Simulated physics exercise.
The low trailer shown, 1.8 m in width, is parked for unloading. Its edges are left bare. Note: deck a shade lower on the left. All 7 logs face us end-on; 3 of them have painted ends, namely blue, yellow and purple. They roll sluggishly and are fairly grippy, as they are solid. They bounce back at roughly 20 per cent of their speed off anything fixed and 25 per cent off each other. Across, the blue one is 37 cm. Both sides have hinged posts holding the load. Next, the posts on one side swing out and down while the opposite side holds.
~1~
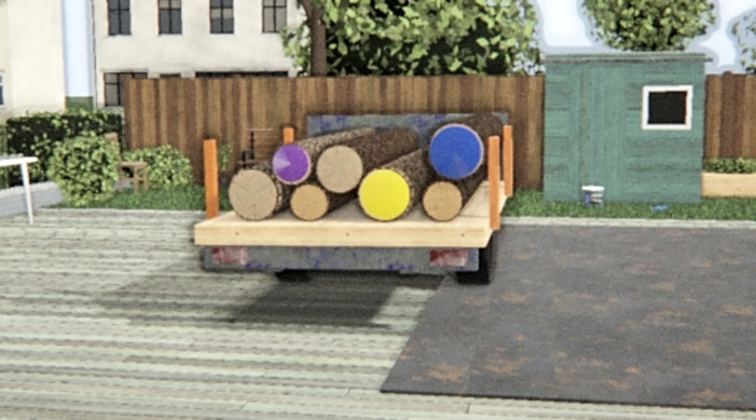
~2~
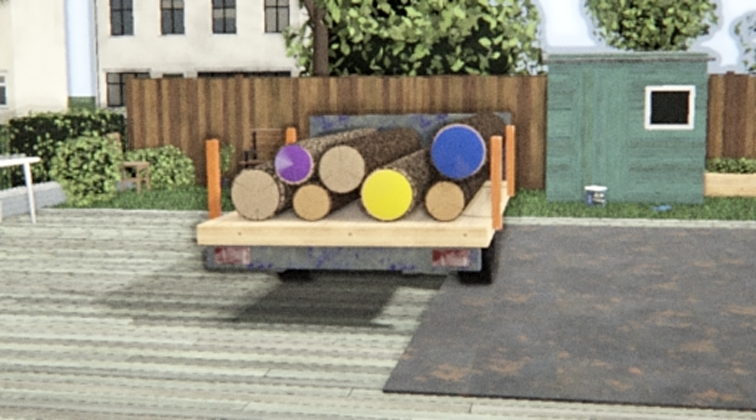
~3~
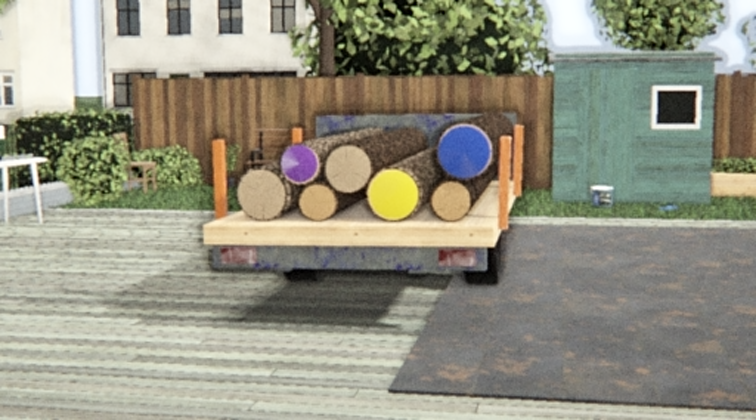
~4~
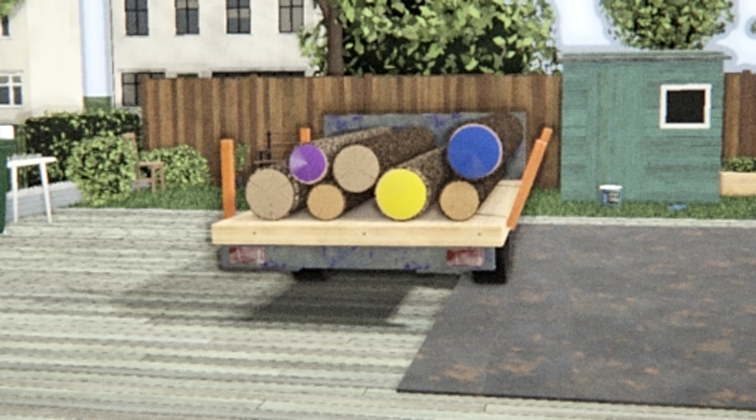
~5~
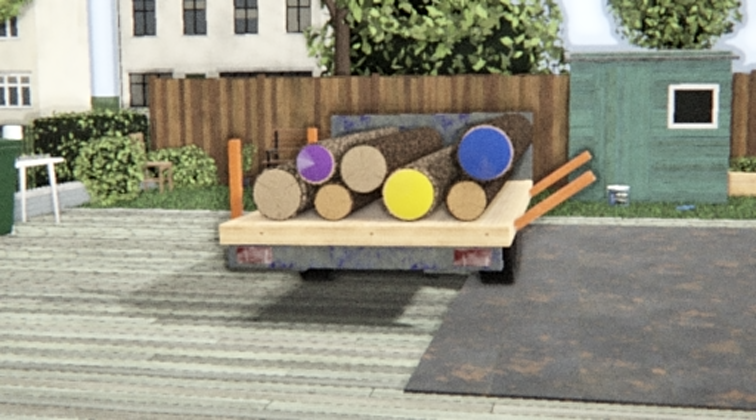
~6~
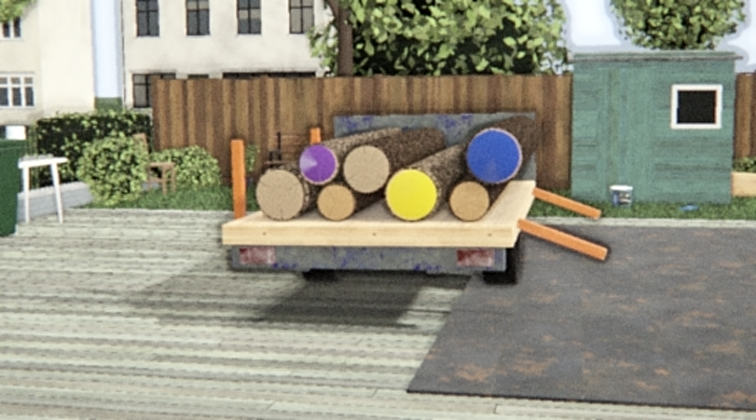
A flatbed trailer stands with its rear toward us in a sunlit yard, before a wooden fence, pale buildings and a green shed at right. Seven logs lie stacked end-on between upright orange posts, with purple at upper left, yellow low in the middle and blue at upper right. The view drifts slightly left while the right-hand posts swing outward and down past level, the logs staying in place.
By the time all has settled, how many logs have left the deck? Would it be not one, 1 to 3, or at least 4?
It would be 1 to 3.
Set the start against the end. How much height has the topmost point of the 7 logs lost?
Some 15 centimetres.
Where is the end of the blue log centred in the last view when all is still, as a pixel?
I'd say somewhere close to (701, 311).
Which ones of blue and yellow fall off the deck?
Blue makes it out, yellow is kept back.
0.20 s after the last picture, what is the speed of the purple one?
Roughly 0.0 m/s.
Then, 0.2 s past the sixth picture, blue is up on others, 5 cm from the right edge, rolling right; yellow is on the deck, 60 cm from the right edge; purple is up on others, 60 cm from the left edge; 0 of 7 are off.
Then, 0.3 s past the sixth picture, blue is dropping off the right side; as before, yellow, purple; 1 of 7 is off.
Then, 0.5 s past the sixth picture, blue is dropping off the right side; as before, yellow, purple; 1 of 7 is off.
Finally (1.9 s after the last picture), blue is down on the right; yellow is on the deck, 60 cm from the right edge; purple is up on others, 60 cm from the left edge; 1 of 7 is off.
